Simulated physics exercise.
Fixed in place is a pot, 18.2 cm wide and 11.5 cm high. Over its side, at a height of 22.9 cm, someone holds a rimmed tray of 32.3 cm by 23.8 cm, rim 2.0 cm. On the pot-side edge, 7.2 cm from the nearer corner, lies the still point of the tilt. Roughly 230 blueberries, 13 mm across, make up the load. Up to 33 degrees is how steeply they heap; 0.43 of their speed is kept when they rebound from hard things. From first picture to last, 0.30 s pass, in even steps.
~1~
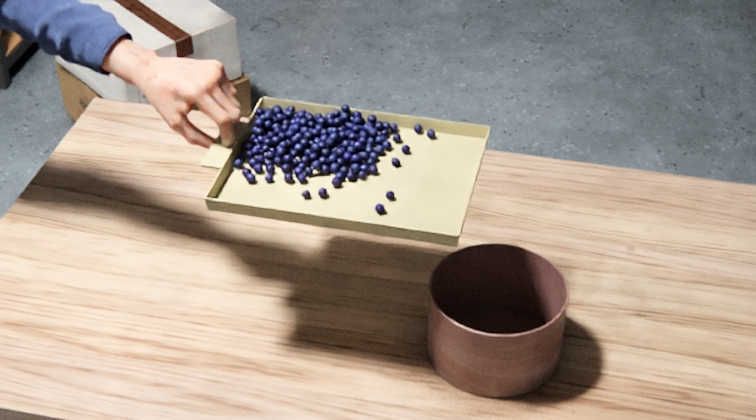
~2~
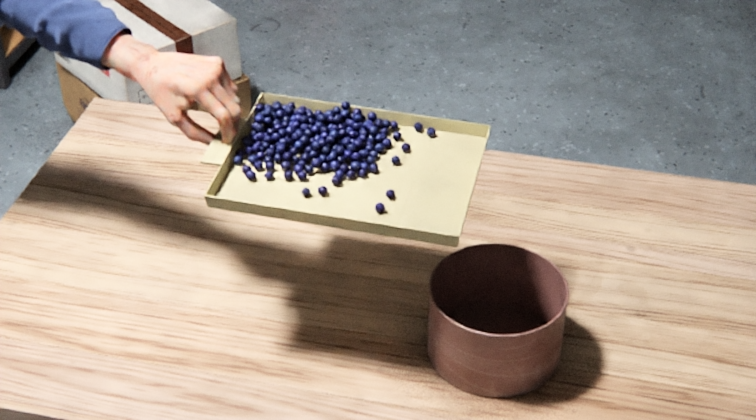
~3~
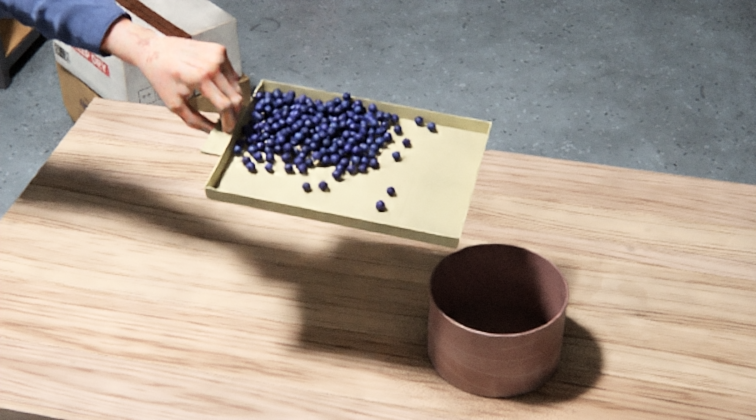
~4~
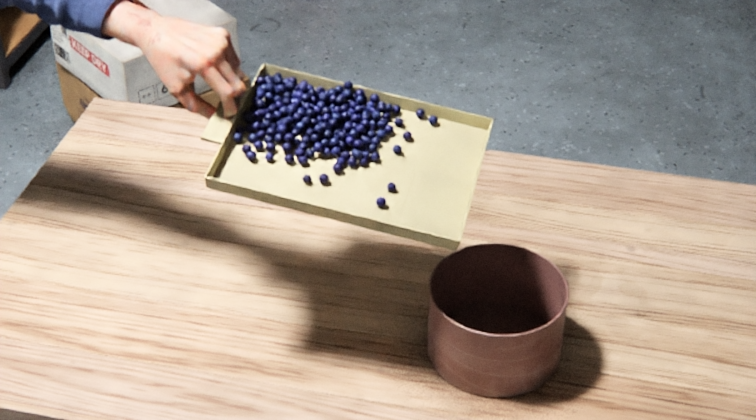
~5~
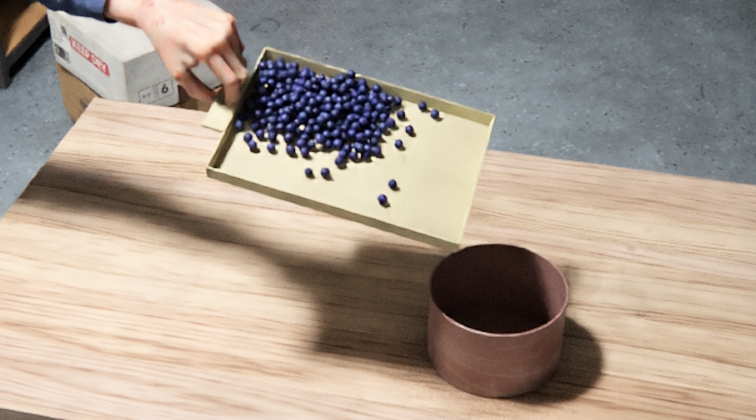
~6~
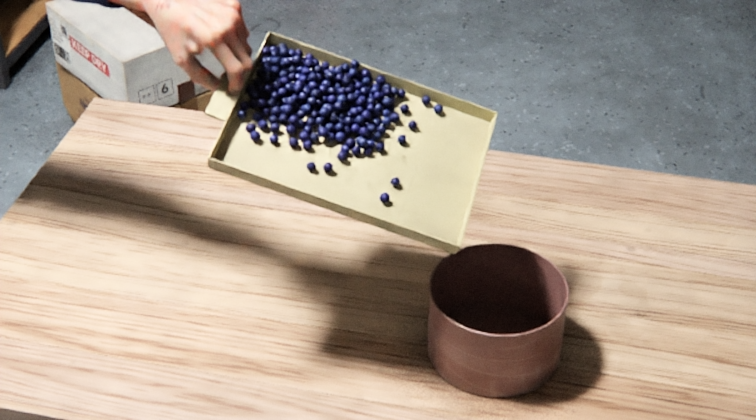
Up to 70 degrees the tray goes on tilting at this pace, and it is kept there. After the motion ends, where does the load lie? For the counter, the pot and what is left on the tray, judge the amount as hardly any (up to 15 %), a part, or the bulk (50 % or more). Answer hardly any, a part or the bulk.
Counter: A part; pot: A part; tray: A part.
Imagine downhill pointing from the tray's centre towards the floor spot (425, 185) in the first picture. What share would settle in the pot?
Near 20 percent, give or take.
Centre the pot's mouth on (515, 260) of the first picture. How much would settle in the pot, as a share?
I'd expect near 5 per cent.
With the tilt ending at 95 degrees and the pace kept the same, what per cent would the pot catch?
About 60 in a hundred would end up in the pot.
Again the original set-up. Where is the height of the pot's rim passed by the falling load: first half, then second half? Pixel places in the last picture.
(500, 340) or so first, later (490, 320).
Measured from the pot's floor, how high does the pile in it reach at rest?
I'd say near 2.5 centimetres.
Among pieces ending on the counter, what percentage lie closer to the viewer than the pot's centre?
Near 100 in a hundred.
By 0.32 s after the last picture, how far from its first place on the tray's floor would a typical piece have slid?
About 9 cm.
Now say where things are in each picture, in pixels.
In the first picture, tray tilt 0 degrees, front corners at (207, 197) and (457, 234); middle of the pieces at (317, 143); pot at (499, 287).
In the second picture, tray tilt 1 degrees, front corners at (207, 194) and (457, 235); middle of the pieces at (317, 140).
In the third picture, tray tilt 5 degrees, front corners at (207, 186) and (458, 237), lowest corner right front; middle of the pieces at (318, 131).
In the fourth picture, tray tilt 9 degrees, front corners at (207, 176) and (458, 239), lowest corner right front; middle of the pieces at (319, 120).
In the fifth picture, tray tilt 14 degrees, front corners at (209, 166) and (459, 242), lowest corner right front; middle of the pieces at (321, 110).
In the sixth picture, tray tilt 19 degrees, front corners at (211, 157) and (459, 244), lowest corner right front; middle of the pieces at (323, 100); pot at (499, 287).
Then, 0.32 s after the last picture, tilt 44 degrees; the tray holds 100 %, the pot 0 %.
Then, 0.53 s after the last picture, tilt 61 degrees; the tray holds 85 %, the pot 0 %.
Then, 0.85 s after the last picture, tilt 70 degrees; the tray holds 40 %, the pot 30 %.
In the end, counter 30 %, pot 30 %, tray 40 %.
